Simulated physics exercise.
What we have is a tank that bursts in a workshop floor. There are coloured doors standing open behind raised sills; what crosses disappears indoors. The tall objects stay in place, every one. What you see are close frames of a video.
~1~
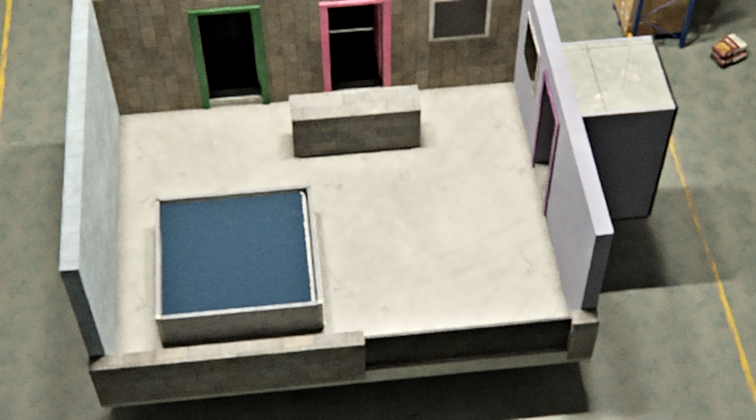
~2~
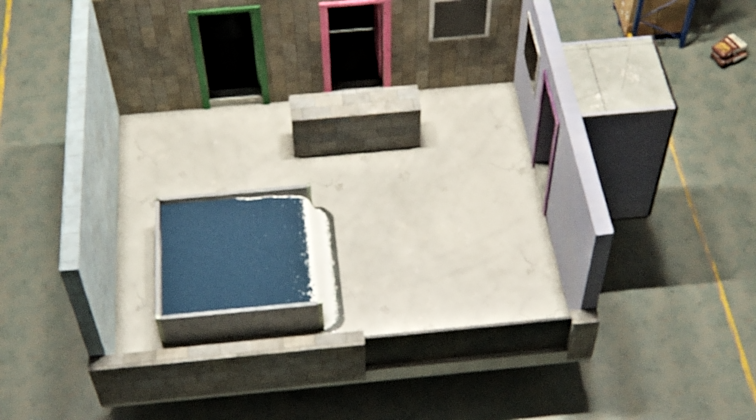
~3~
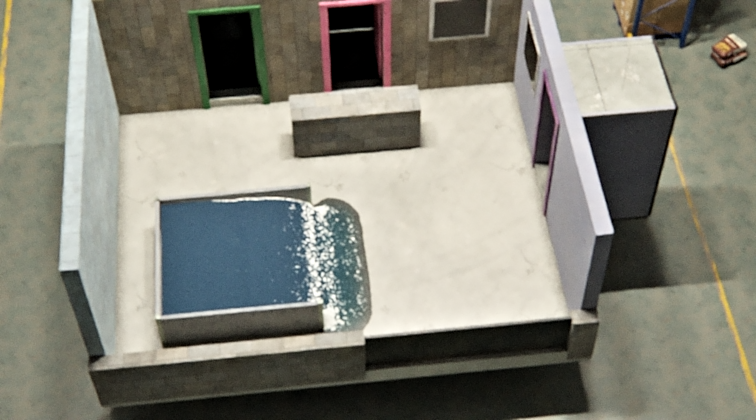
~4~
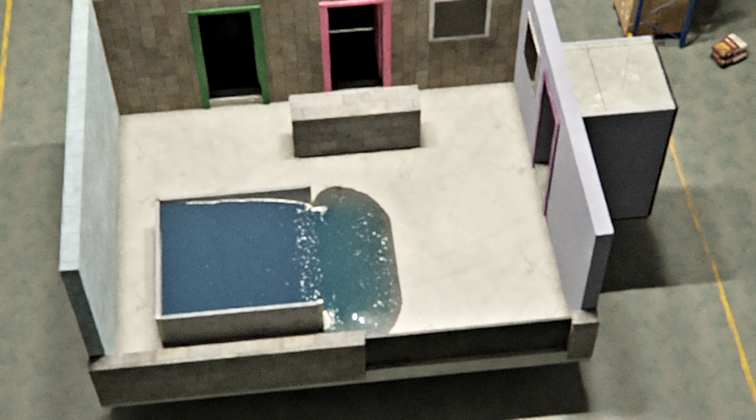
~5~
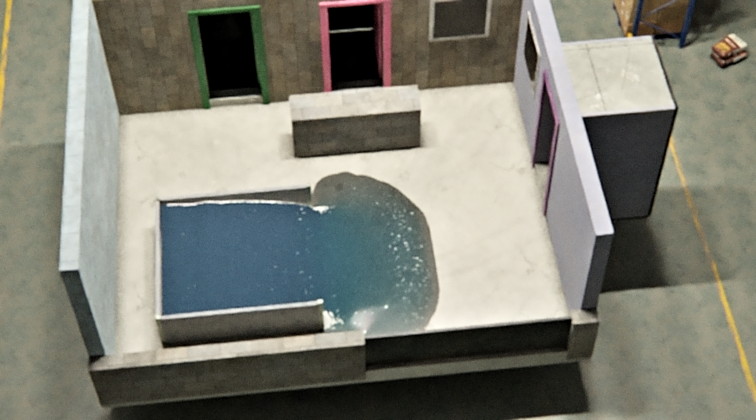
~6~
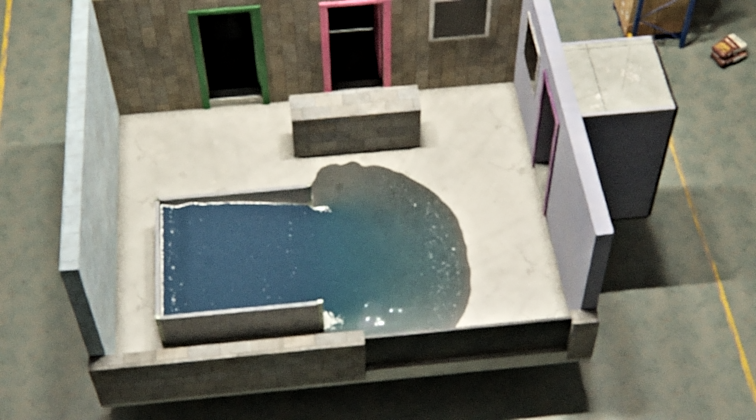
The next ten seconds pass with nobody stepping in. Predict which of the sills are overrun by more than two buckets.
The purple door is overrun, the pink door is not overrun, the green door is not overrun.
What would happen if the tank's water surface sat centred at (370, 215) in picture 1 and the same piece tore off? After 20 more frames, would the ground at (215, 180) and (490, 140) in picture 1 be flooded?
Bone-dry, soaked.
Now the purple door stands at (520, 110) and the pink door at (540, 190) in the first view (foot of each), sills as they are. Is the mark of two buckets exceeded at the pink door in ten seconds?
Result - pink crosses the line.
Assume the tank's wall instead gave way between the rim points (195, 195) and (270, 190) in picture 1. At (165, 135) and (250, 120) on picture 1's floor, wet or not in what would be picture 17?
Soaked, then soaked.
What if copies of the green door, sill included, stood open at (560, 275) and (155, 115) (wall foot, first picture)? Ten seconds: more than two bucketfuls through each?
Lab note, doors in listed order: Over the limit, under the limit.
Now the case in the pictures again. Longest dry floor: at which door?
The door marked green.
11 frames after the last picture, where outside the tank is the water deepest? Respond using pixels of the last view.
It should be close to (552, 328).
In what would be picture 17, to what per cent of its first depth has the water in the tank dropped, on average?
Close to 38 %.
A moment on, water covers 45 % of the floor; the purple door wet at the sill, nothing in, the pink door not reached, the green door not reached.
Next, water covers 50 % of the floor; the purple door over two buckets in, the pink door not reached, the green door not reached.
Then, water covers 55 % of the floor; the purple door far over two buckets in, the pink door not reached, the green door not reached.
Later, water covers 75 % of the floor; the purple door far over two buckets in, the pink door wet at the sill, nothing in, the green door wet at the sill, nothing in.
In the end, water covers 100 % of the floor; the purple door far over two buckets in, the pink door wet at the sill, nothing in, the green door wet at the sill, nothing in.
